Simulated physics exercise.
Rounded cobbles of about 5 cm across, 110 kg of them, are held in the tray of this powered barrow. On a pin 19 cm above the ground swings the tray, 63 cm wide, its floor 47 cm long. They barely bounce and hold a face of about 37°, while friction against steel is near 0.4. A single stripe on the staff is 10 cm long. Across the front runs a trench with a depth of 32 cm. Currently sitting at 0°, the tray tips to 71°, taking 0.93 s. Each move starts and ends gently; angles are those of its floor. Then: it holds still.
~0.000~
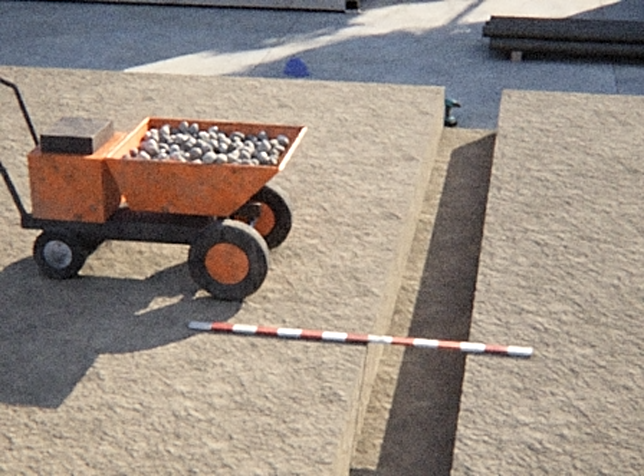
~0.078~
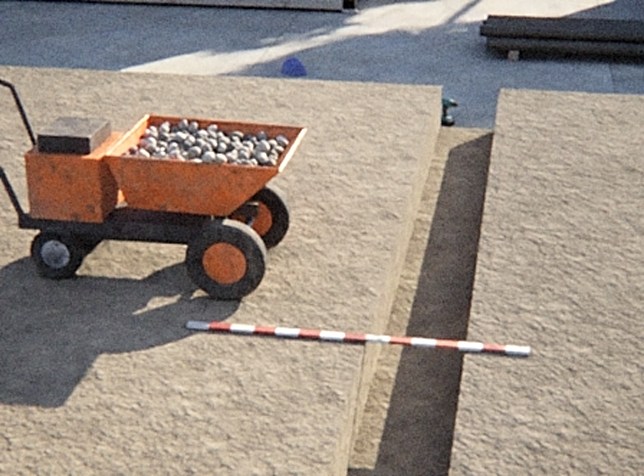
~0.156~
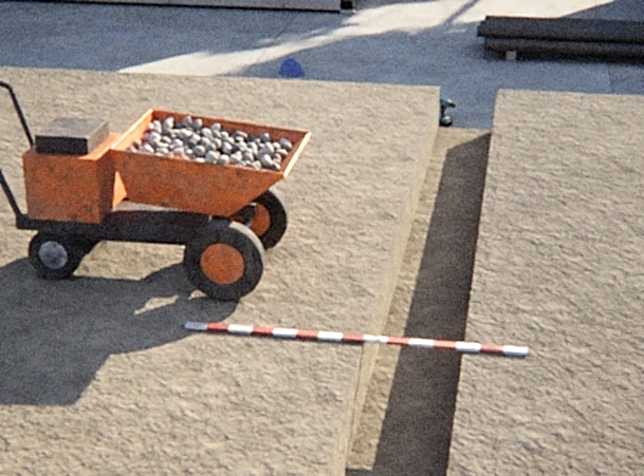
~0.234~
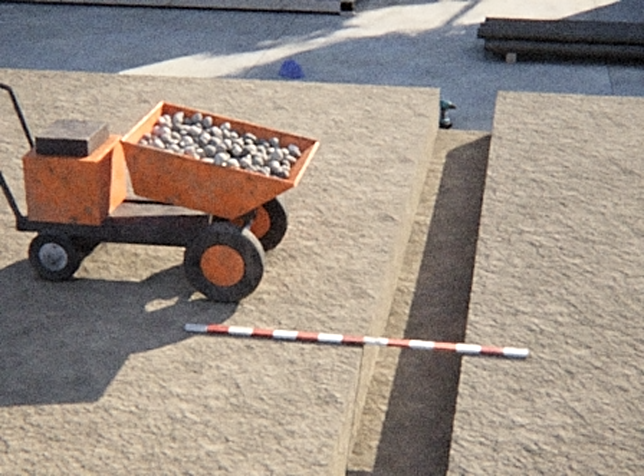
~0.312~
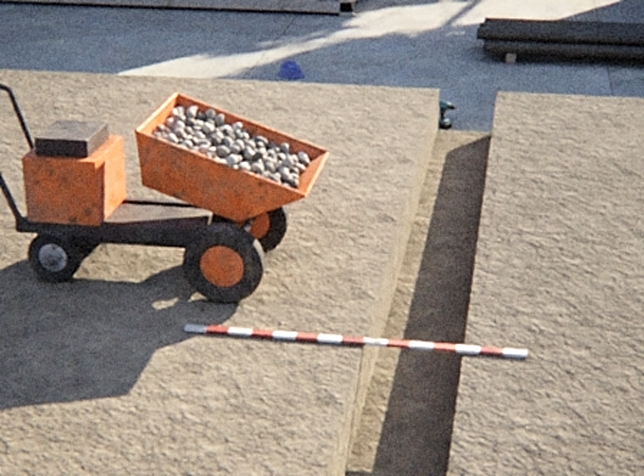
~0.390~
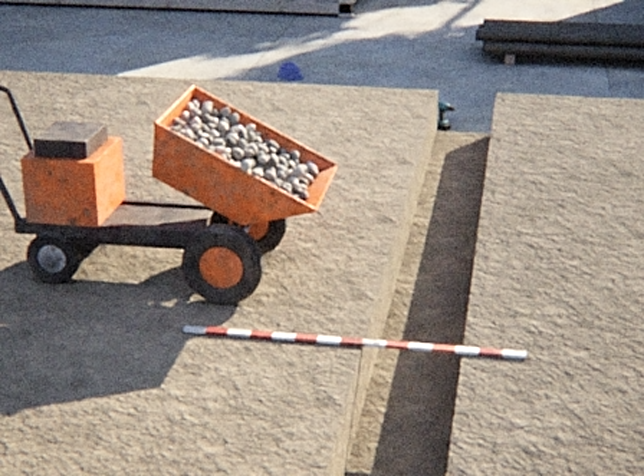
To begin with, an orange powered barrow loaded with rounded grey stones stands left of a trench, its tray level above a red-and-white striped staff on the ground. The tray then tilts gradually forward, its back end rising and its lip lowering toward the right, while the stones shift toward the lip.
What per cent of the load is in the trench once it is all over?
75 %.
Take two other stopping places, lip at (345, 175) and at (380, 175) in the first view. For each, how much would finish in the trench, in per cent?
Roughly 95 in a hundred, then 50 in a hundred.
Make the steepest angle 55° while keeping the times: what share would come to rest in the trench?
Roughly 60 per cent would end in the trench.
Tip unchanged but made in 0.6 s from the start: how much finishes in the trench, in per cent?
With that timing, about 75 per cent.
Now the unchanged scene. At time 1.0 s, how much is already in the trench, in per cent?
Around 25 per cent of it, at that instant.
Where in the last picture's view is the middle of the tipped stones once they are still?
Resting centre: About (420, 339).
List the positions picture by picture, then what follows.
In the first frame, the tray is at 0°, its lip at (280, 170); the top of the load is at (210, 141).
In the second frame, the tray is at 1°, its lip at (280, 171); the top of the load is at (203, 139); the stones move at 0.2 m/s on average.
In the third frame, the tray is at 5°, its lip at (285, 176); the top of the load is at (176, 131); the stones move at 0.5 m/s on average.
In the fourth frame, lip at (295, 185), floor tilted 11°, highest stones at (177, 124); the stones move at 0.6 m/s on average.
In the fifth frame, lip at (305, 196), floor tilted 19°, highest stones at (181, 117); the stones move at 0.8 m/s on average.
In the sixth frame, the tray is at 27°, its lip at (315, 211); the top of the load is at (196, 111); the stones move at 0.8 m/s on average.
After 0.7 s the floor is at 60°; 100 % in the tray; the foremost stones are at (343, 233).
After 1.0 s the floor is at 71°; 57 % in the tray, 16 % short of the trench, 27 % in the trench; the foremost stones are at (434, 335).
After 1.4 s the floor is at 71°; 18 % in the tray, 19 % short of the trench, 63 % in the trench; the foremost stones are at (471, 356).
After 3.3 s the floor is at 71°; 6 % in the tray, 19 % short of the trench, 75 % in the trench; the foremost stones are at (483, 354).
